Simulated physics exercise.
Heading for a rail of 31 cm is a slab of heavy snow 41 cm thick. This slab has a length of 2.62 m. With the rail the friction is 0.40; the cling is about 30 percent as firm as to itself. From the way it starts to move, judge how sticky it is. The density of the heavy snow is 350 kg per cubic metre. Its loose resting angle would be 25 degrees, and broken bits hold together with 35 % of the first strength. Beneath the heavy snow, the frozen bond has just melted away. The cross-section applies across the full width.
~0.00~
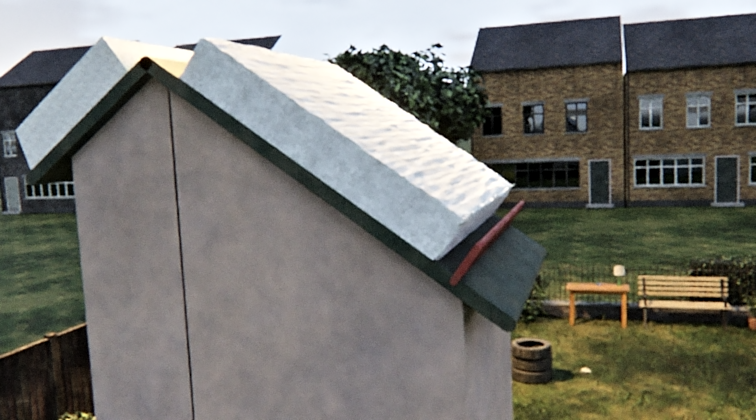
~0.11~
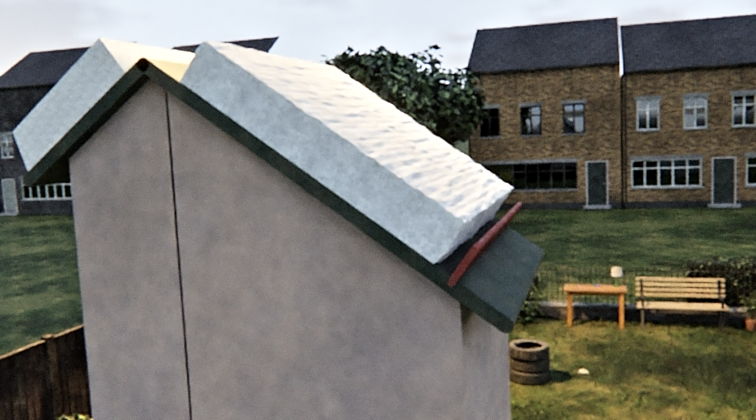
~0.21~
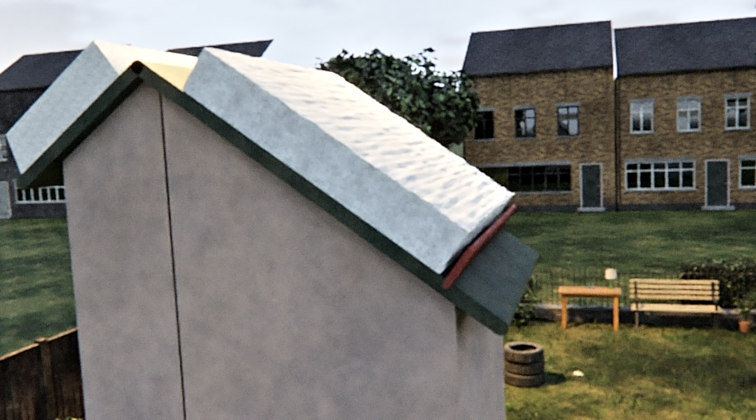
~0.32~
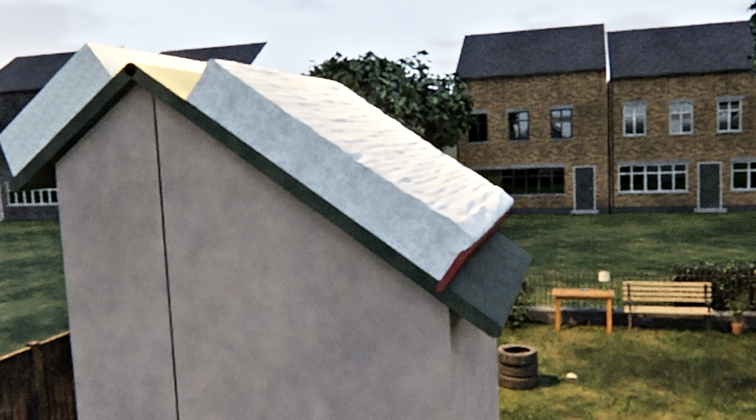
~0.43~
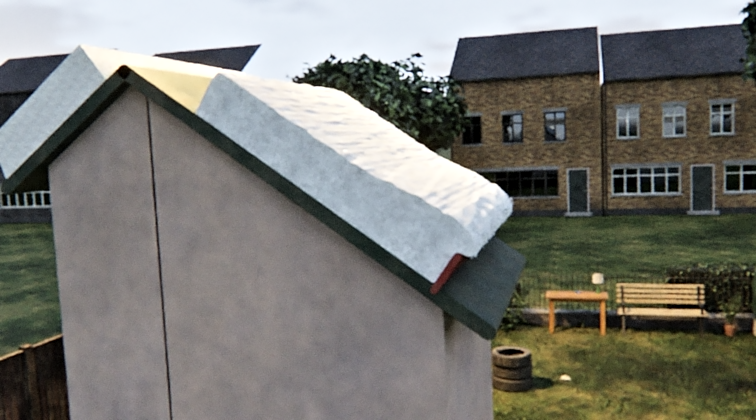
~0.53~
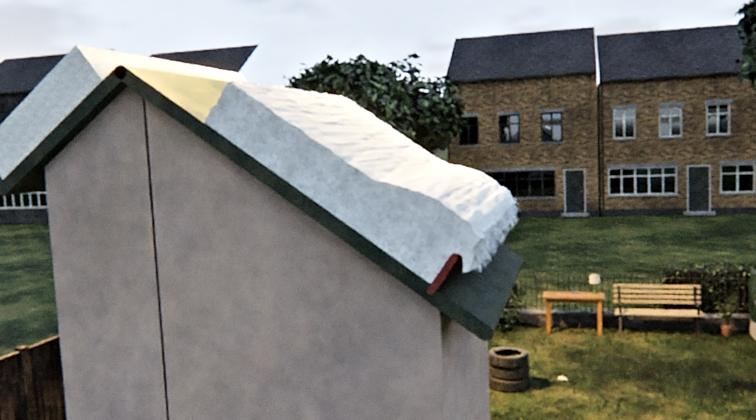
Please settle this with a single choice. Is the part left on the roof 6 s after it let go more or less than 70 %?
The part left on the roof 6 s after it let go comes out less.
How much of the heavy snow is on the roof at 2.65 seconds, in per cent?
Some 60 %, give or take.
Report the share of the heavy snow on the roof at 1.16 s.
Near 80 %.
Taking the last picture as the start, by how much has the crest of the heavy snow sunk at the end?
Roughly 0.5 m.
By 1.16 s, 80 % of the snow is on the roof.
By 1.91 s, 63 % of the snow is on the roof.
By 2.65 s, 58 % of the snow is on the roof.
By 3.40 s, 57 % of the snow is on the roof.
By 6.00 s, at the end, 57 % of the snow is on the roof.
